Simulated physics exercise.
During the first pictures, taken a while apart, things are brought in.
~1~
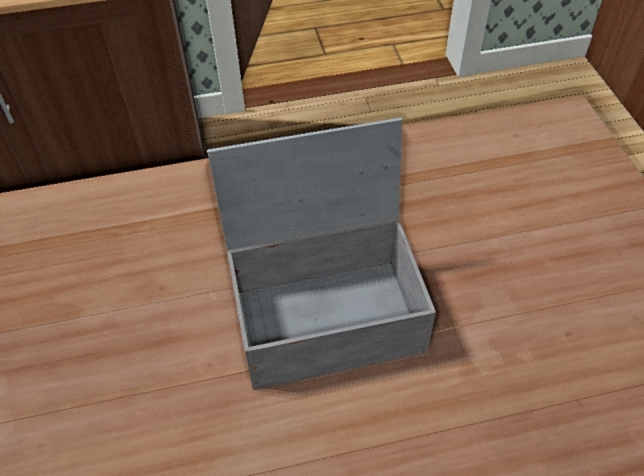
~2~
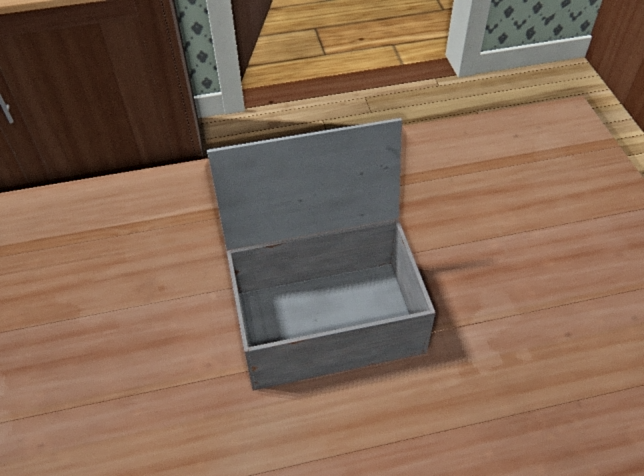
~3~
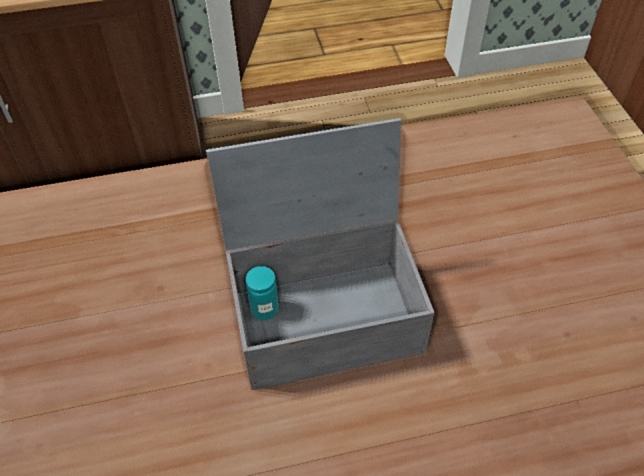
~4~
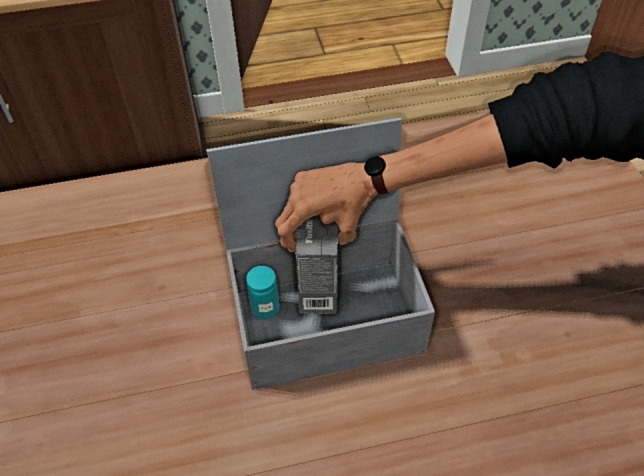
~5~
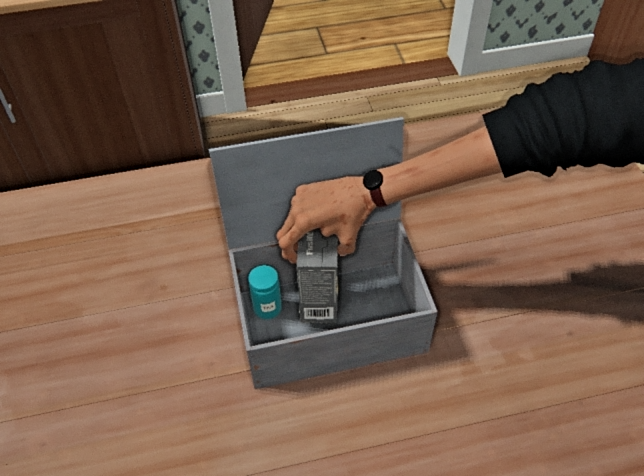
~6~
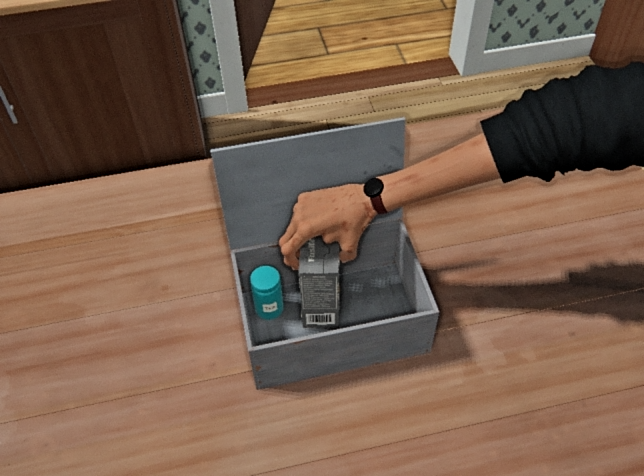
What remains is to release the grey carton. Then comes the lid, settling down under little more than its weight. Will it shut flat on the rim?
No.
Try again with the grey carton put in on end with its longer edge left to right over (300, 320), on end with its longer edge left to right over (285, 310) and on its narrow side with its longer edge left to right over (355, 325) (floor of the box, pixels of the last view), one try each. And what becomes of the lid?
So: First go, the lid gets all the way down; second go, it gets all the way down; third go, it gets all the way down.
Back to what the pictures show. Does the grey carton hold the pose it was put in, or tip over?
By the end it has kept its angle.
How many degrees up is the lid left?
It stays some 70° above the rim.
Then, 1.00 s past the last view, lid starting down.
Then, 1.30 s past the last view, lid 82° above the rim.
Then, 1.40 s past the last view, lid 76° above the rim.
Finally, lid 72° above the rim; both still in place. Final places as the last picture's camera would see them, grey carton near (321, 280).
